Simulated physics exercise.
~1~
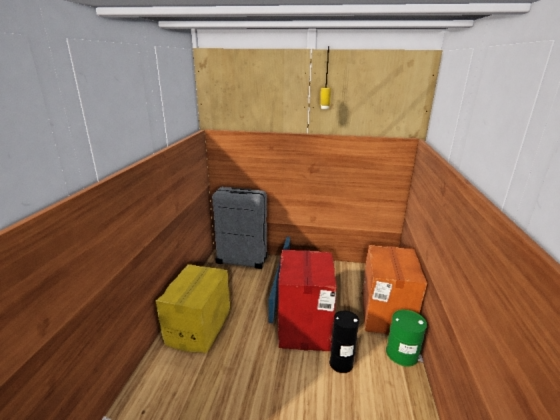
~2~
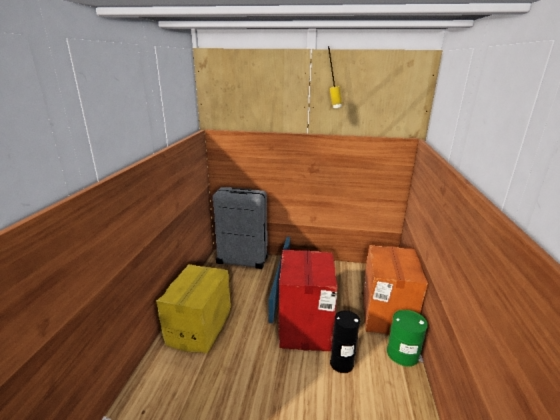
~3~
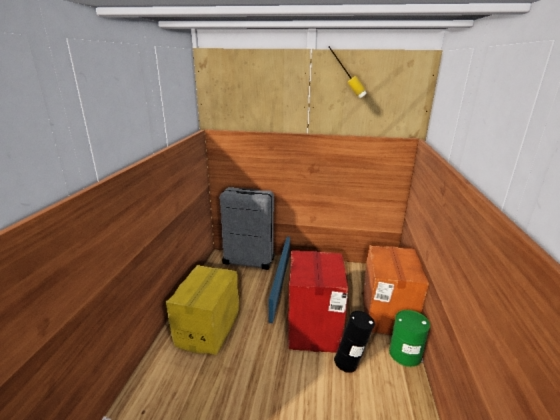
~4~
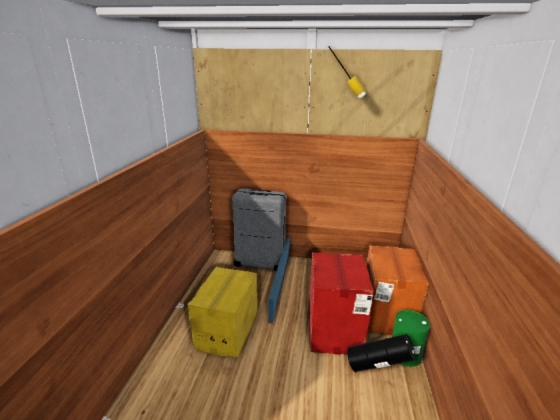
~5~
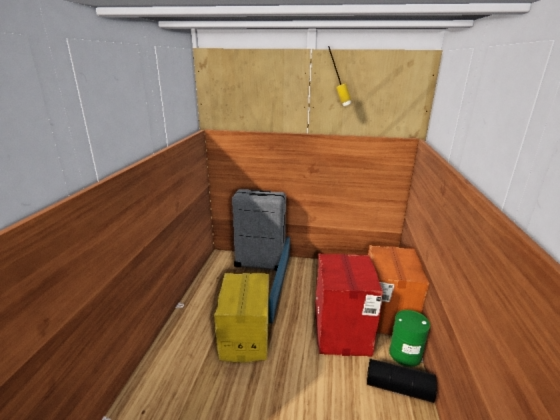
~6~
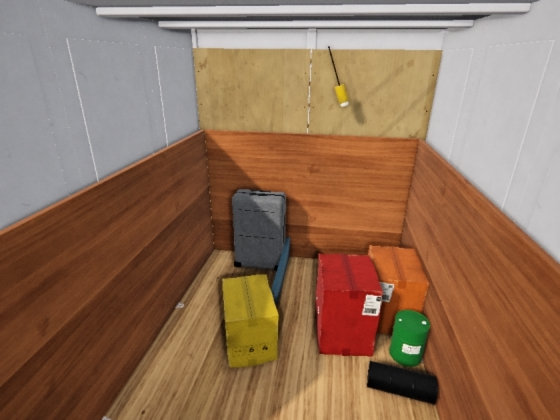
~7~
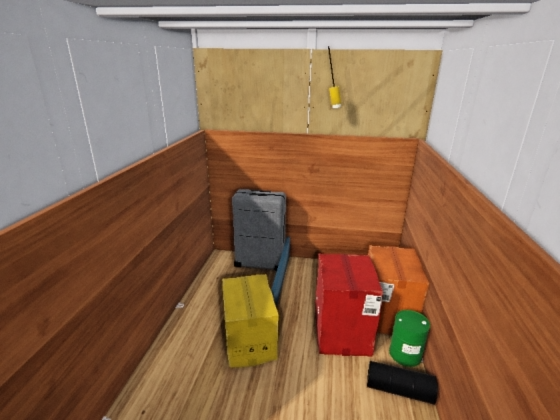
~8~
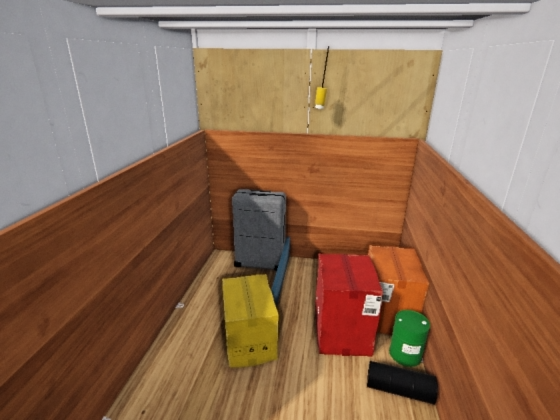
Moving van load bay with boxes, a grey case and canisters sliding right, the black canister toppling and ending on its side.
